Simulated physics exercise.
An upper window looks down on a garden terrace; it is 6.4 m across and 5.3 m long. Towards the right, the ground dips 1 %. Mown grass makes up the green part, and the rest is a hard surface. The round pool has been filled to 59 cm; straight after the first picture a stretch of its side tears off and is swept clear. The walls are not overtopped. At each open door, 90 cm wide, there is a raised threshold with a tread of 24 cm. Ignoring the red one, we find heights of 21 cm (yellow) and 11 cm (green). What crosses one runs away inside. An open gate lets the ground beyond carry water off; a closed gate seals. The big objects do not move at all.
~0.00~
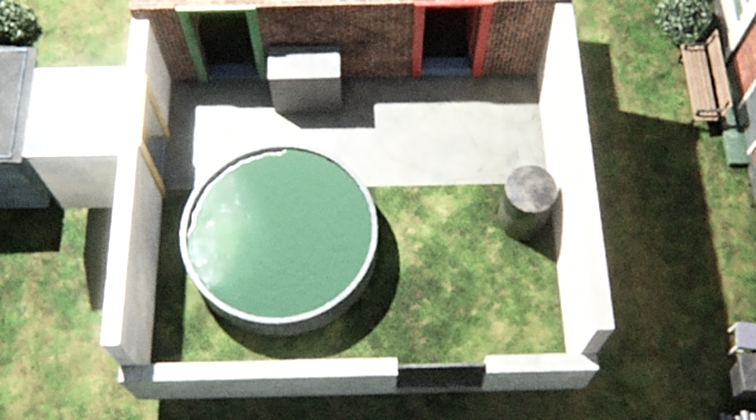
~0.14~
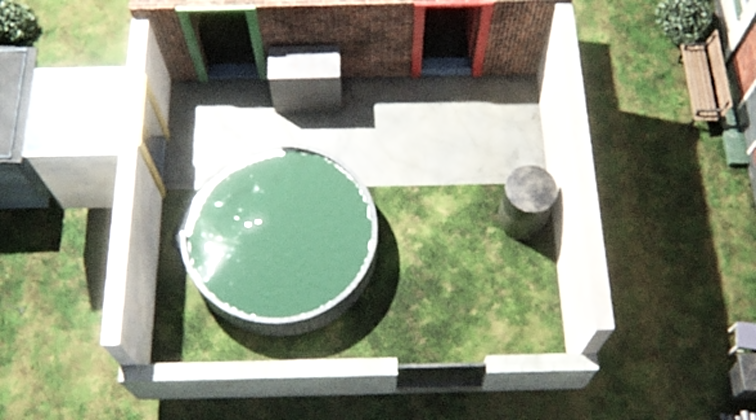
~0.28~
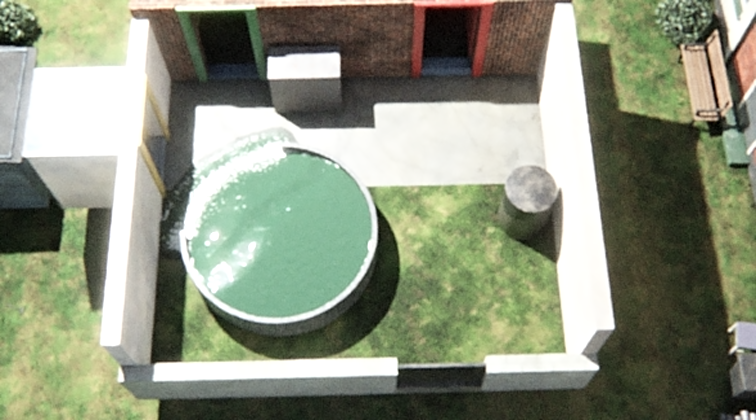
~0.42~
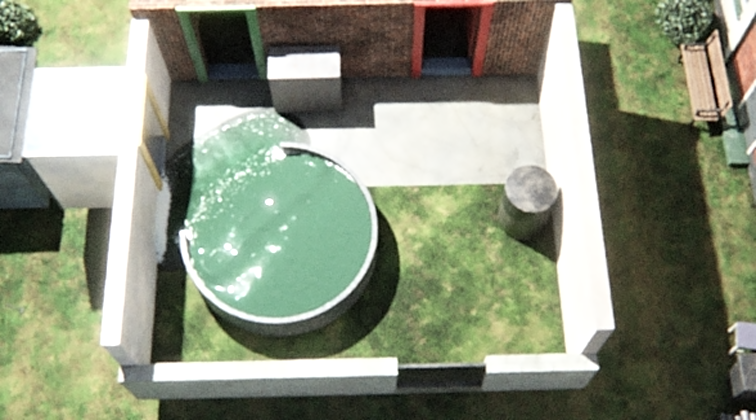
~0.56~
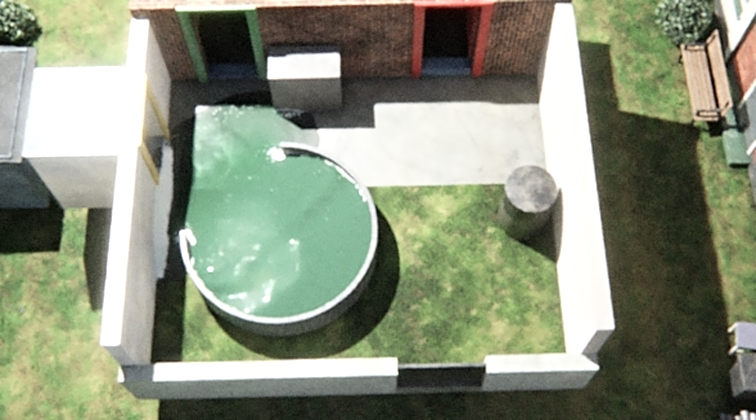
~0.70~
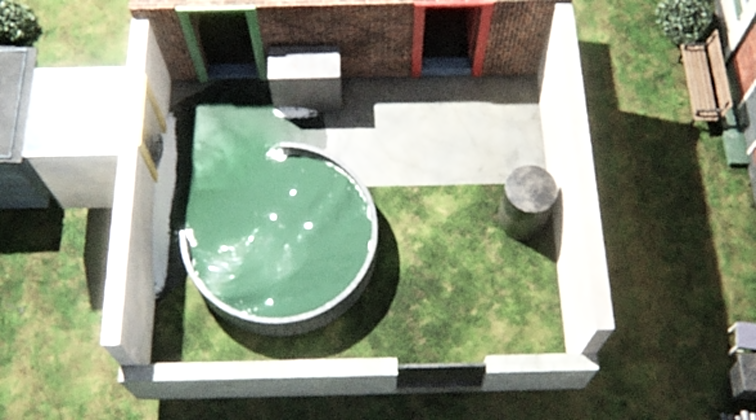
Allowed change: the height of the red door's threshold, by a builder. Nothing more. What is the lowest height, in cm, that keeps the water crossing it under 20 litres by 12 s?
About 7 cm.
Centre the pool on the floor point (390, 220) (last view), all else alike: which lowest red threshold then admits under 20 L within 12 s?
A minimum of about 9.0 cm.
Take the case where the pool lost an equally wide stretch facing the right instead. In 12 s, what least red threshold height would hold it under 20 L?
A height of around 17 cm.
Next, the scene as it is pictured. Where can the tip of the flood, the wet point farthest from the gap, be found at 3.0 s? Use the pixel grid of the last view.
(471, 78).
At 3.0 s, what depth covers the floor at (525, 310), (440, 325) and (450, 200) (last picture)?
First spot about 0 cm, second about 0 cm, third about 0 cm.
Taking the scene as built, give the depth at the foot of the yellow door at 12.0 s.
About 10.5 centimetres.
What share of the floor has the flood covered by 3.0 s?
Near 40 per cent is wet.
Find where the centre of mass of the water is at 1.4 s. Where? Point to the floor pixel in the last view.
The balance point sits at roughly (259, 216).
After 1.4 s water covers 25 % of the floor, deepest (62 cm) near (171, 92); it has not reached the red door.
After 3.0 s water covers 40 % of the floor, deepest (46 cm) near (265, 82); 4 cm at the red door, 0 litres in over its 20 cm threshold.
After 12.0 s water covers 100 % of the floor, deepest (13 cm) near (222, 118); 9 cm at the red door, 0 litres in over its 20 cm threshold.
At the red door as built, the water arrived by 2.6 s and peaked near 11 cm at 8.2 s.
With a threshold of 6.5 cm, 26 litres would have come in within the 12 s; with 9 cm, 5 litres. So under 20 litres takes about 7 cm.
